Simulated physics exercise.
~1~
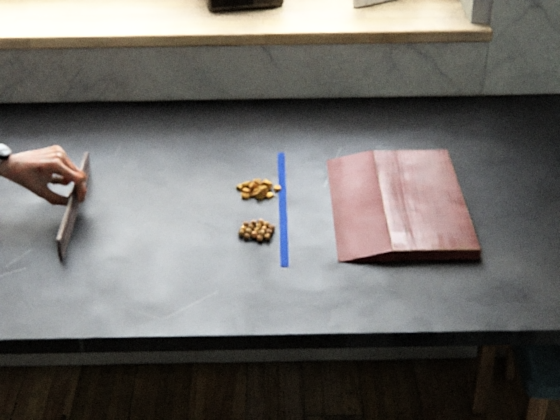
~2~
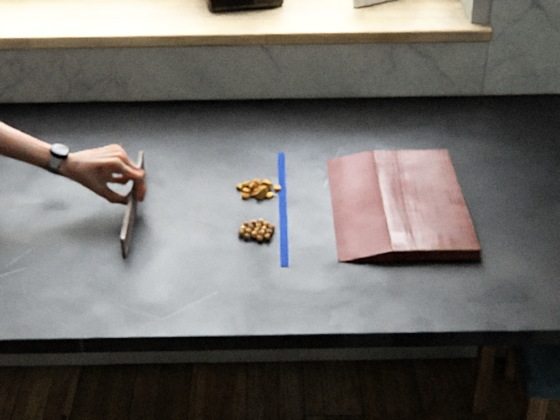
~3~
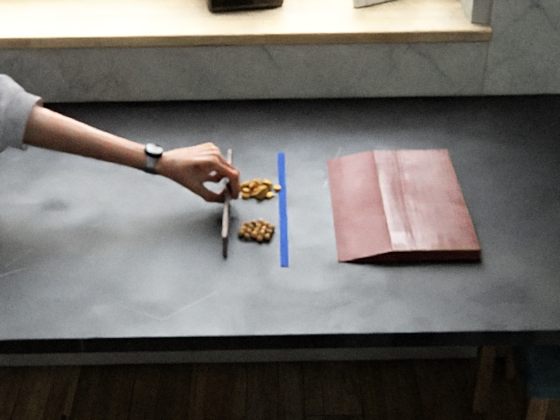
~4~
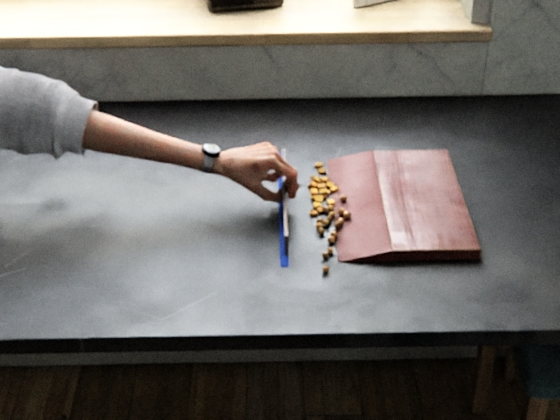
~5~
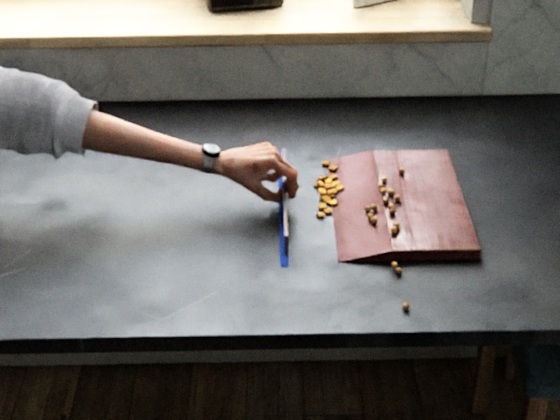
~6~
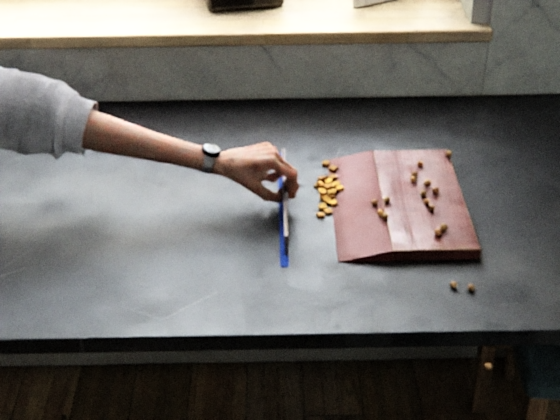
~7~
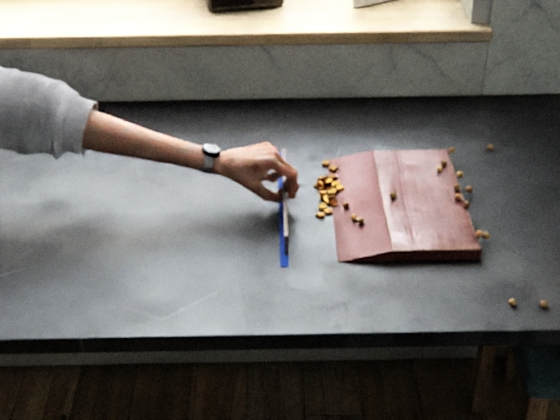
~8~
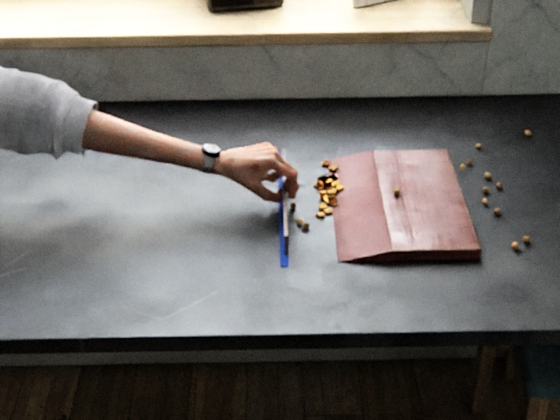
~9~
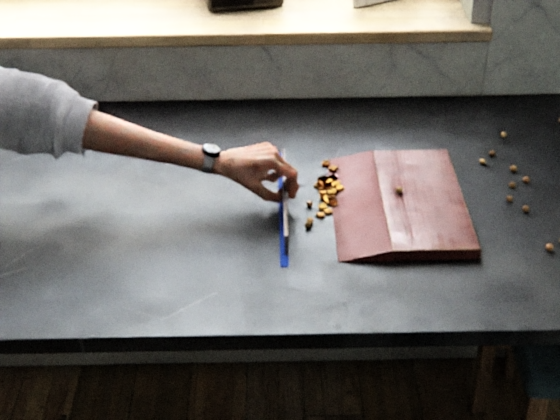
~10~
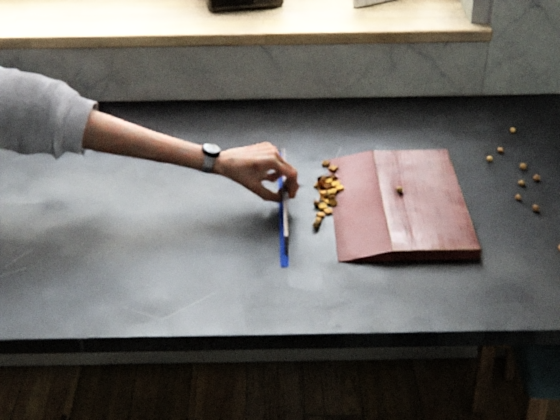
On a dark tabletop, a hand sweeps two piles rightward, scattering one over the reddish slab.
